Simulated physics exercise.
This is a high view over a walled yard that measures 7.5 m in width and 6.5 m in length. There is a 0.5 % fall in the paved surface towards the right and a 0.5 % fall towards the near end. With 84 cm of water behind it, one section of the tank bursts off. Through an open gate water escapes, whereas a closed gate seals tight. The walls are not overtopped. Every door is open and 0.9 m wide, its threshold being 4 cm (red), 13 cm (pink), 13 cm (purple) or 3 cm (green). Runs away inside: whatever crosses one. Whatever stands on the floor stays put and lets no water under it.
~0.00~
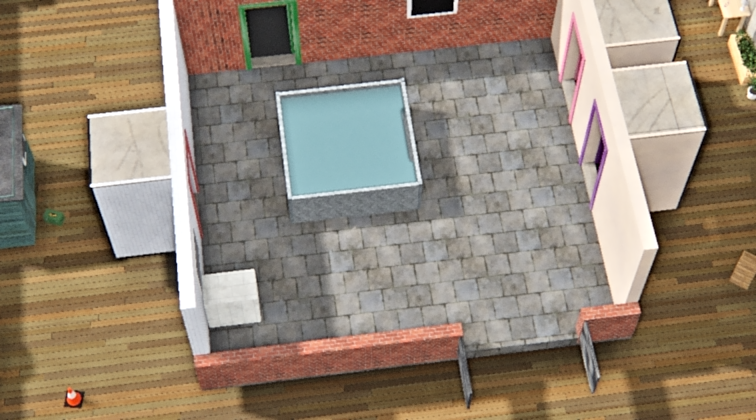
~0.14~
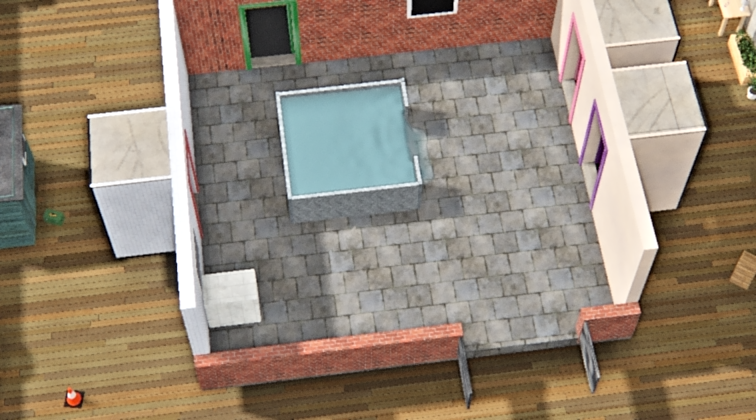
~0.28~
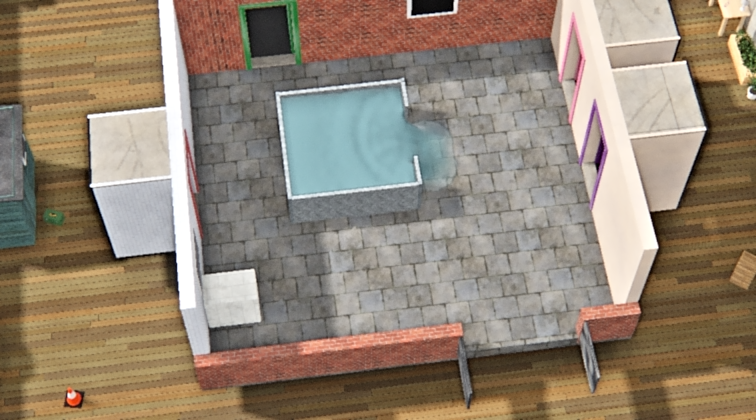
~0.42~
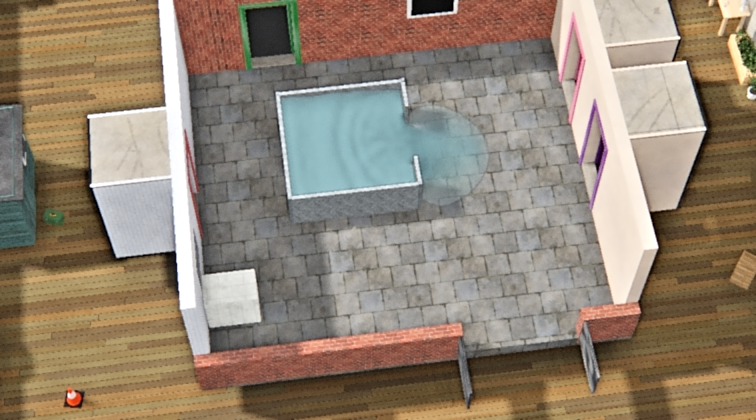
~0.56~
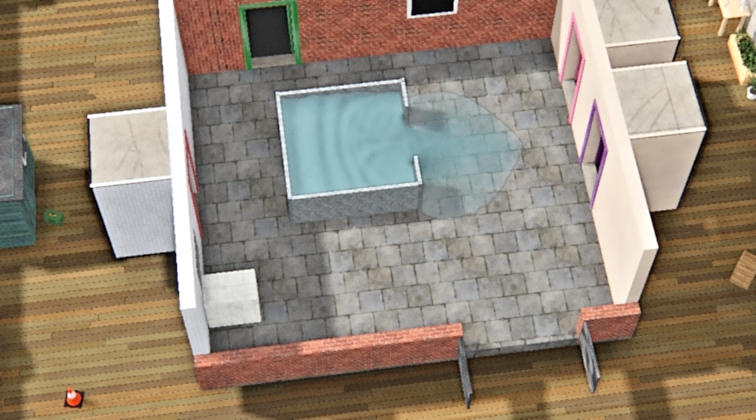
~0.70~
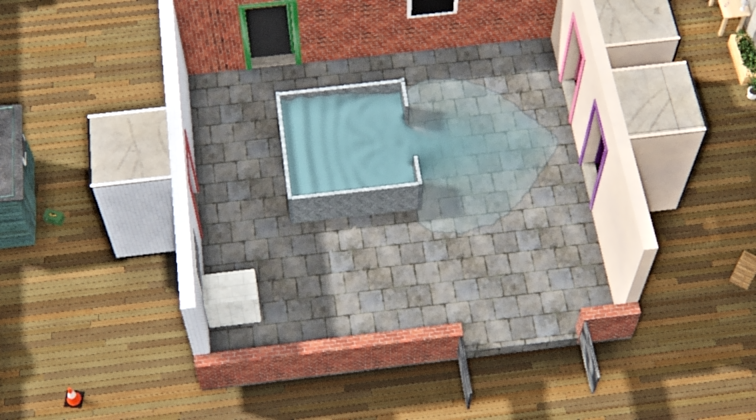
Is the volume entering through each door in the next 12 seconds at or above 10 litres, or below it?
Red door: Below, pink door: At or above, purple door: At or above, green door: At or above.
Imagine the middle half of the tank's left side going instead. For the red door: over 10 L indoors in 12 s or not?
Then: Red beyond it.
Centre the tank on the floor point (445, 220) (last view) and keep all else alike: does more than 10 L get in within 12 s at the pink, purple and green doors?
Checking the limit: Pink is within it, purple is beyond it and green is within it.
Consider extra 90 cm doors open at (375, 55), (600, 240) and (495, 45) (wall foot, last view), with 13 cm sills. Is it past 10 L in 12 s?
Taking them in order, the first gets too little, the second enough and the third enough.
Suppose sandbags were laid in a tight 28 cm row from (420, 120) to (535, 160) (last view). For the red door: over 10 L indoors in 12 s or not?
Then the red door stays short of the limit.
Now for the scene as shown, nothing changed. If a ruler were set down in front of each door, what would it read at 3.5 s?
You'd get red at 0 cm, pink at 26 cm, purple at 24 cm, and green at 0 cm.
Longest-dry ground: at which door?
Last: Red.
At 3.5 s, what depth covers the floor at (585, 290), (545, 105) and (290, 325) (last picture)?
Roughly 16, 25, 0 cm.
After 1.4 s water covers 30 % of the floor and is deepest (50 cm) near (416, 159); red door not reached, pink door 28 cm at the sill, 27 L in, purple door 29 cm at the sill, 19 L in, green door not reached.
After 2.2 s water covers 35 % of the floor and is deepest (40 cm) near (549, 61); red door not reached, pink door 34 cm at the sill, 123 L in, purple door 34 cm at the sill, 106 L in, green door not reached.
After 3.5 s water covers 40 % of the floor and is deepest (33 cm) near (608, 313); red door not reached, pink door 26 cm at the sill, 254 L in, purple door 24 cm at the sill, 211 L in, green door not reached.
After 7.0 s water covers 80 % of the floor and is deepest (20 cm) near (610, 322); red door not reached, pink door 16 cm at the sill, 361 L in, purple door 14 cm at the sill, 284 L in, green door 4 cm at the sill, 0 L in.
After 12.0 s water covers 95 % of the floor and is deepest (12 cm) near (601, 323); red door 4 cm at the sill, 0 L in, pink door 10 cm at the sill, 371 L in, purple door 9 cm at the sill, 287 L in, green door 6 cm at the sill, 18 L in.
